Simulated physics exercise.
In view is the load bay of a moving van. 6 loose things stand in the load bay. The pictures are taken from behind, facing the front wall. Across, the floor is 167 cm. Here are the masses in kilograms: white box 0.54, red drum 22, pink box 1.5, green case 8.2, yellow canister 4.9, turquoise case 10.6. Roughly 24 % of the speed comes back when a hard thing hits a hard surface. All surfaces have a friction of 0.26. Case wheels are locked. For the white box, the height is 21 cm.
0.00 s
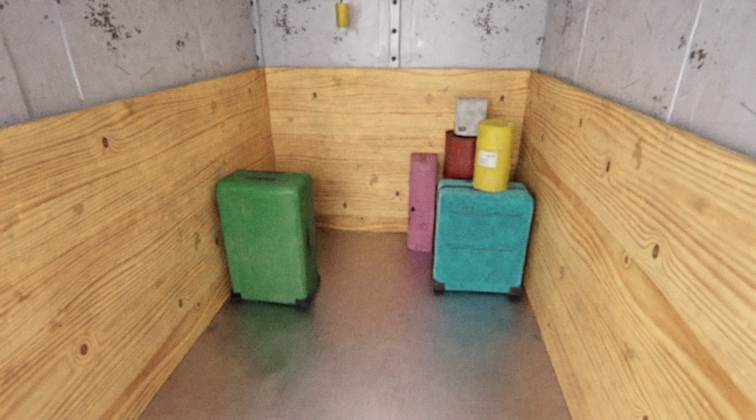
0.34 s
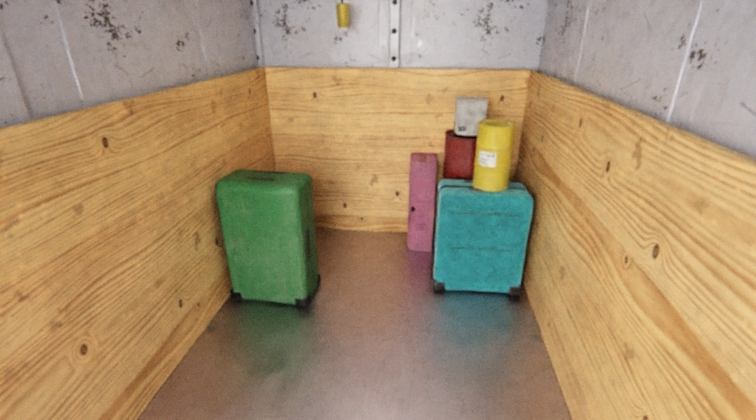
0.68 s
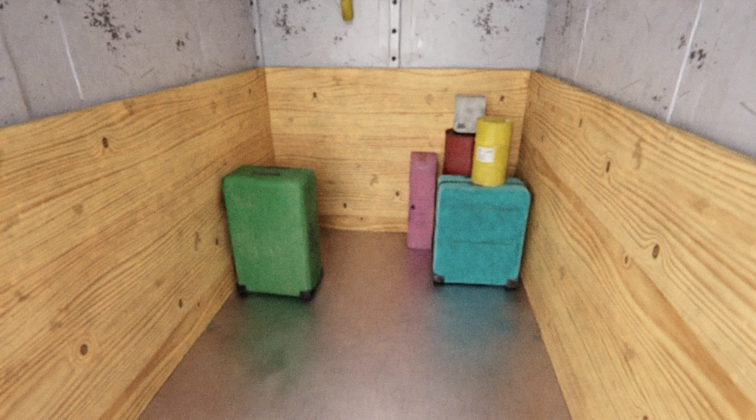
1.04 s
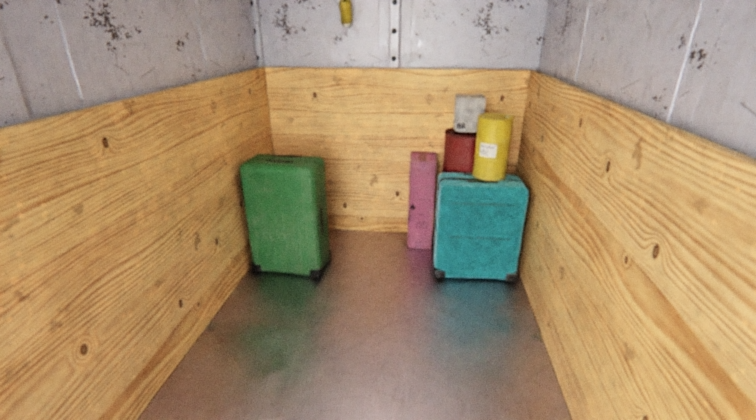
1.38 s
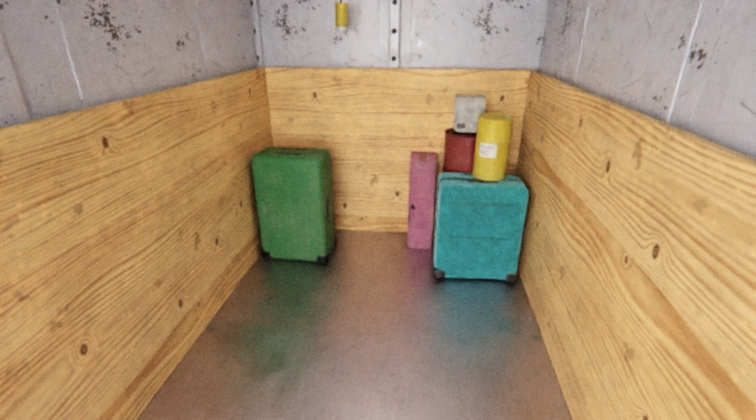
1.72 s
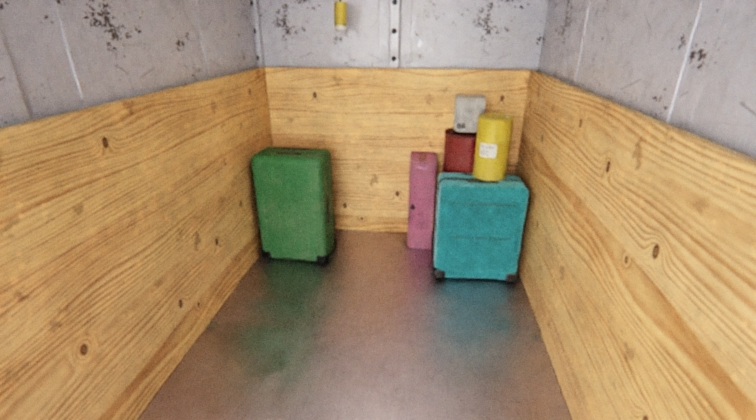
The green case slid well forward along the left side of the van's load bay, while the turquoise case with the yellow canister on top shifted slightly toward the front wall; then everything sat still.
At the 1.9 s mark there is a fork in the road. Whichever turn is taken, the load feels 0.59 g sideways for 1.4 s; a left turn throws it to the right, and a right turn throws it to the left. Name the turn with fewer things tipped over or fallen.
Swinging left is going to cost fewer items.
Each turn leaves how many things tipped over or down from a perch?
With a left turn it's 0; with a right turn it's 2.
Turning left. At 2.32 s, push 0.59 g right; white box slid 13 cm near (486, 113); red drum slid 10 cm near (478, 193); green case slid 46 cm.
After 2.52 s, push 0.59 g right; white box slid 27 cm near (512, 114); red drum slid 19 cm near (494, 194); green case slid 55 cm.
At rest (3.9 s), not toppled but over 15 cm from the start, white box, red drum, pink box, green case and yellow canister; turquoise case in place, give or take 15 cm. Seen from the same camera at the end, white box near (513, 114), red drum near (494, 194).
Turning right instead, white box and yellow canister tipped over or down from a perch, 2 of 6 in all.
